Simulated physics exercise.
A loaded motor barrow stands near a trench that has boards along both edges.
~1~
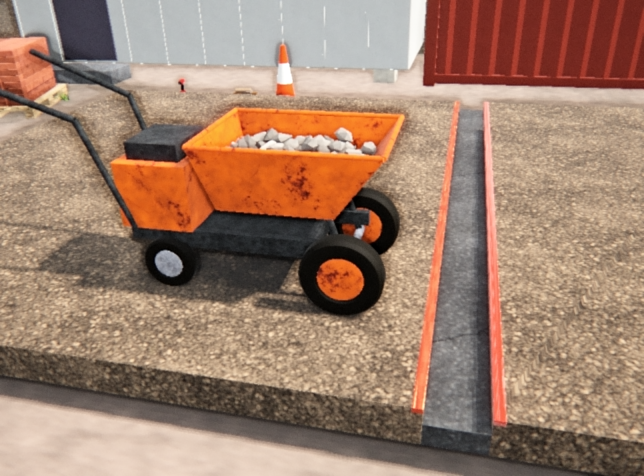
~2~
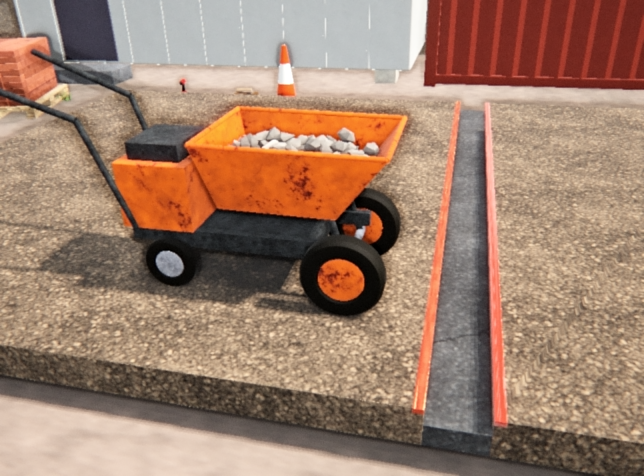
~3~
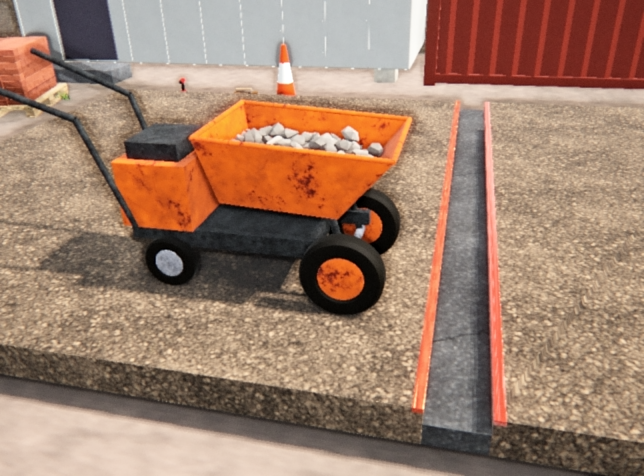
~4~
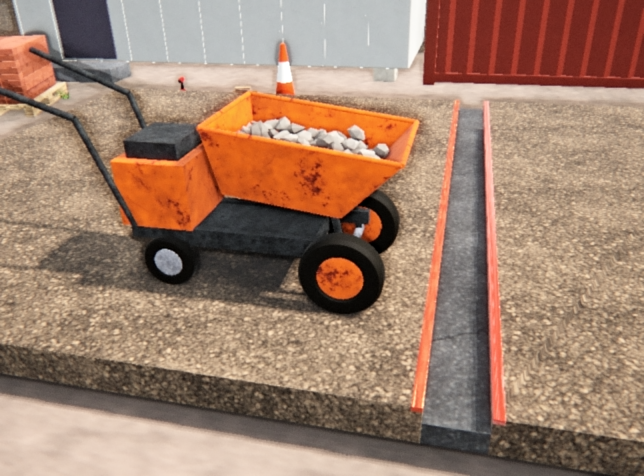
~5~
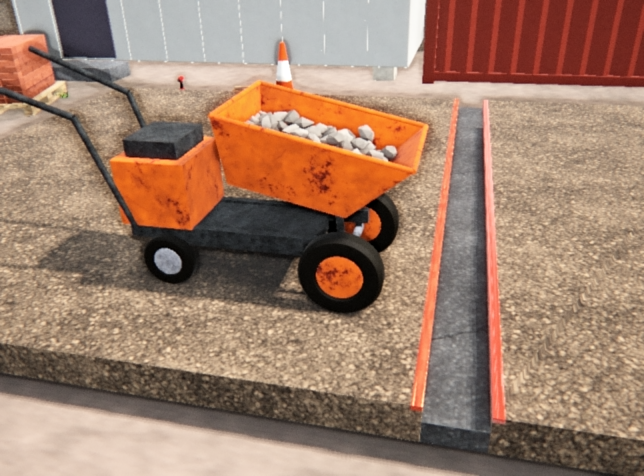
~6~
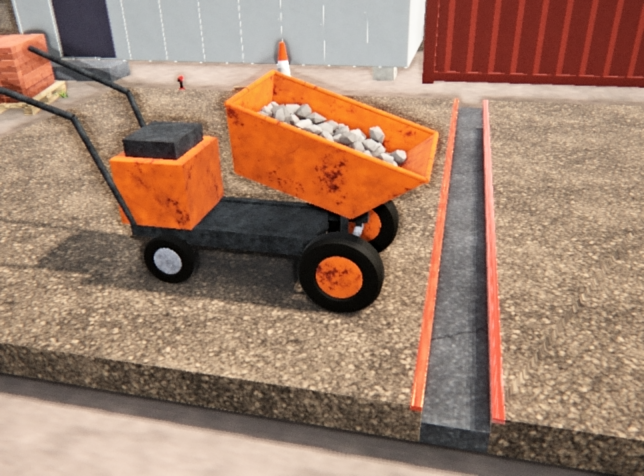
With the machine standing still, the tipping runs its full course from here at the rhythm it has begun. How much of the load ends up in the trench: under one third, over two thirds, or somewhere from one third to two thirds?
Fails to reach a third.
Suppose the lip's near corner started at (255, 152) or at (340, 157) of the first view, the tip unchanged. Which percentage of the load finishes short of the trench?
In order: About 60 % and 0 %.
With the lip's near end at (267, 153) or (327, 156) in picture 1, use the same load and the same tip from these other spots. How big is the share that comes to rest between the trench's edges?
The first stop gives 40 per cent; the second gives 70 per cent.
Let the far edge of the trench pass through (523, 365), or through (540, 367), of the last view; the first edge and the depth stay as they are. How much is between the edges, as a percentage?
Roughly 60 per cent, then roughly 70 per cent.
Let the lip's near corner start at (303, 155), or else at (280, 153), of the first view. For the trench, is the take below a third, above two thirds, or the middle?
For the first position, between a third and two thirds; for the second, in the middle band.
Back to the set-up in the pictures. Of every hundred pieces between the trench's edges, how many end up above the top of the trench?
35 per cent, near enough.
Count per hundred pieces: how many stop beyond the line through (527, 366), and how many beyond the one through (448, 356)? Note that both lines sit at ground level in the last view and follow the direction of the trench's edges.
First 40 in a hundred, second 90 in a hundred.
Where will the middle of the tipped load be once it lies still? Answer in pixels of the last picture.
Centre at rest: Close to (517, 289).
Soon after the last picture, skip tipped steeply; all in the skip.
A little later, skip tipped steeply; most in the skip; a stray few in or heaped over the trench; a small part beyond it; a stray few falling.
Later still, skip tipped right over; a small part in the skip; about a quarter in or heaped over the trench; about two thirds beyond it.
By the end, skip tipped right over; a small part in the skip; about a quarter in or heaped over the trench; about two thirds beyond it.
